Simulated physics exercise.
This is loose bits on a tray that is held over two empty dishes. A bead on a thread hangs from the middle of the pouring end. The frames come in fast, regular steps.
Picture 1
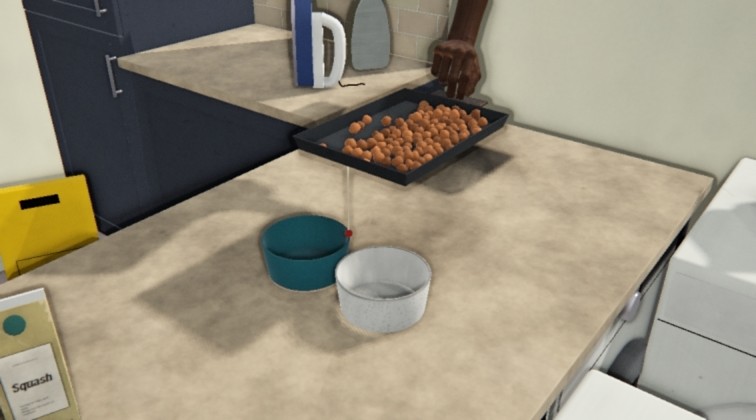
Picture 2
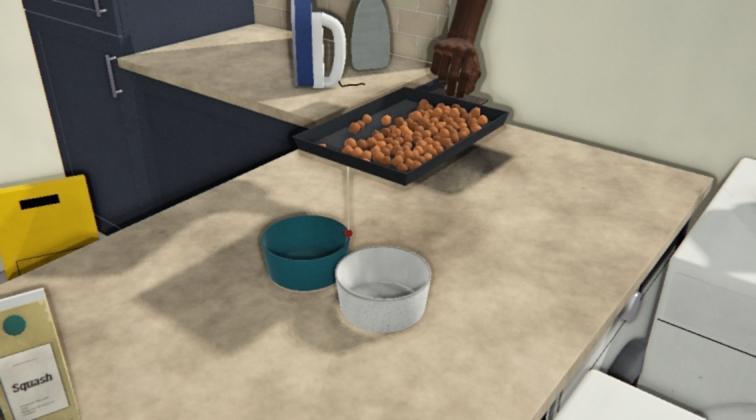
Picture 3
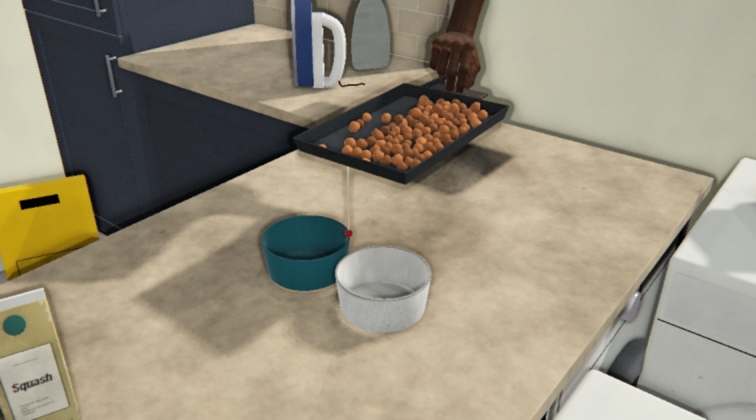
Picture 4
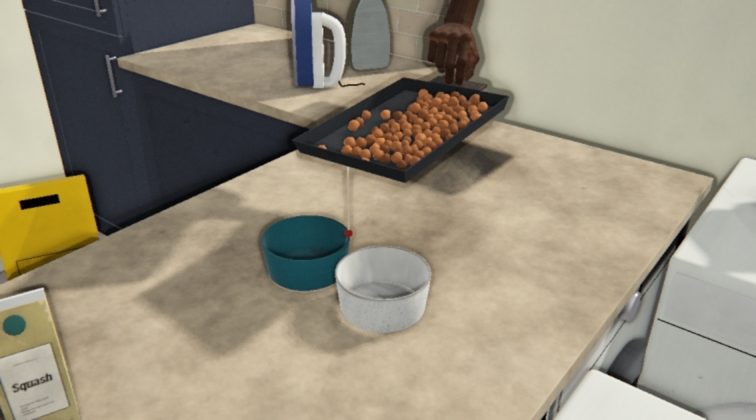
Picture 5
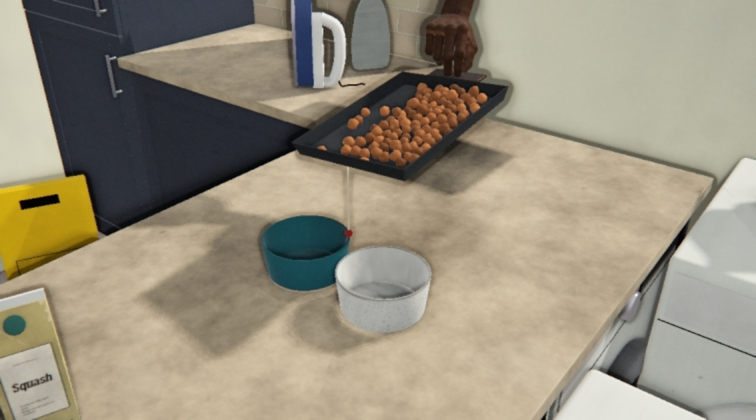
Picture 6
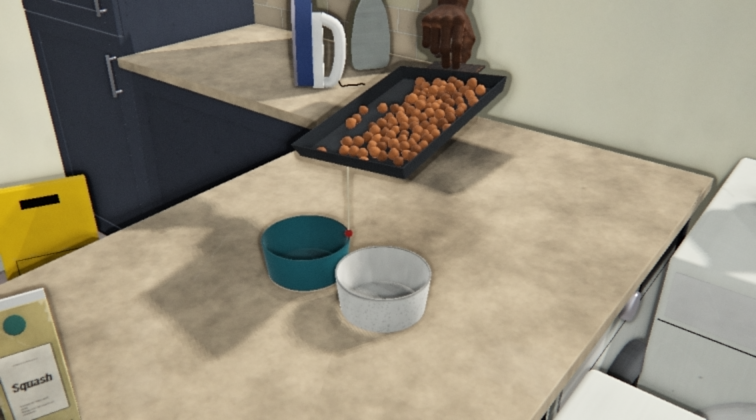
A dark tray of round brown nuts tilting slightly above teal and white dishes on a counter, a hand behind it.
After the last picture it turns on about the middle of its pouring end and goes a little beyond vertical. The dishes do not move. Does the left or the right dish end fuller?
More goes to the left-hand dish.
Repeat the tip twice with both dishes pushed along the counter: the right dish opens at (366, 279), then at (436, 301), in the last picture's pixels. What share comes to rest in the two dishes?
In turn 70 and 10 in a hundred.
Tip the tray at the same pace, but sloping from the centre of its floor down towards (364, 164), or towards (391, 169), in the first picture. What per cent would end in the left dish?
In turn 20 and 0 in a hundred.
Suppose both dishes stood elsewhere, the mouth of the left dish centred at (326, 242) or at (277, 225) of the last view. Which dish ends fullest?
In turn: The left-hand dish; the left one.
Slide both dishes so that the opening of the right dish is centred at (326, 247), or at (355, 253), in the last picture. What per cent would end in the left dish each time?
Near 30 % and 70 %.
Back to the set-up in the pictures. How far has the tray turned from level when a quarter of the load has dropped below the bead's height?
At about 90°.
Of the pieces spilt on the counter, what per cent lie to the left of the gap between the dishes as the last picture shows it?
It comes to 90 per cent or so.
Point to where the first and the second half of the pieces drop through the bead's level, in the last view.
At about (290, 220), then at (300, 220).
Shortly afterwards, tray tipped steeply; all but a few on the tray; only a few outside both; only a few in the air.
Next, tray tipped right over; a little on the tray; near two thirds in the left dish; near a quarter outside both; a little in the air.
Some moments later, tray tipped past a quarter turn; the bulk in the left dish; near a quarter outside both.
In the end, tray tipped past a quarter turn; none at all in the right dish; the bulk in the left dish; near a quarter outside both.
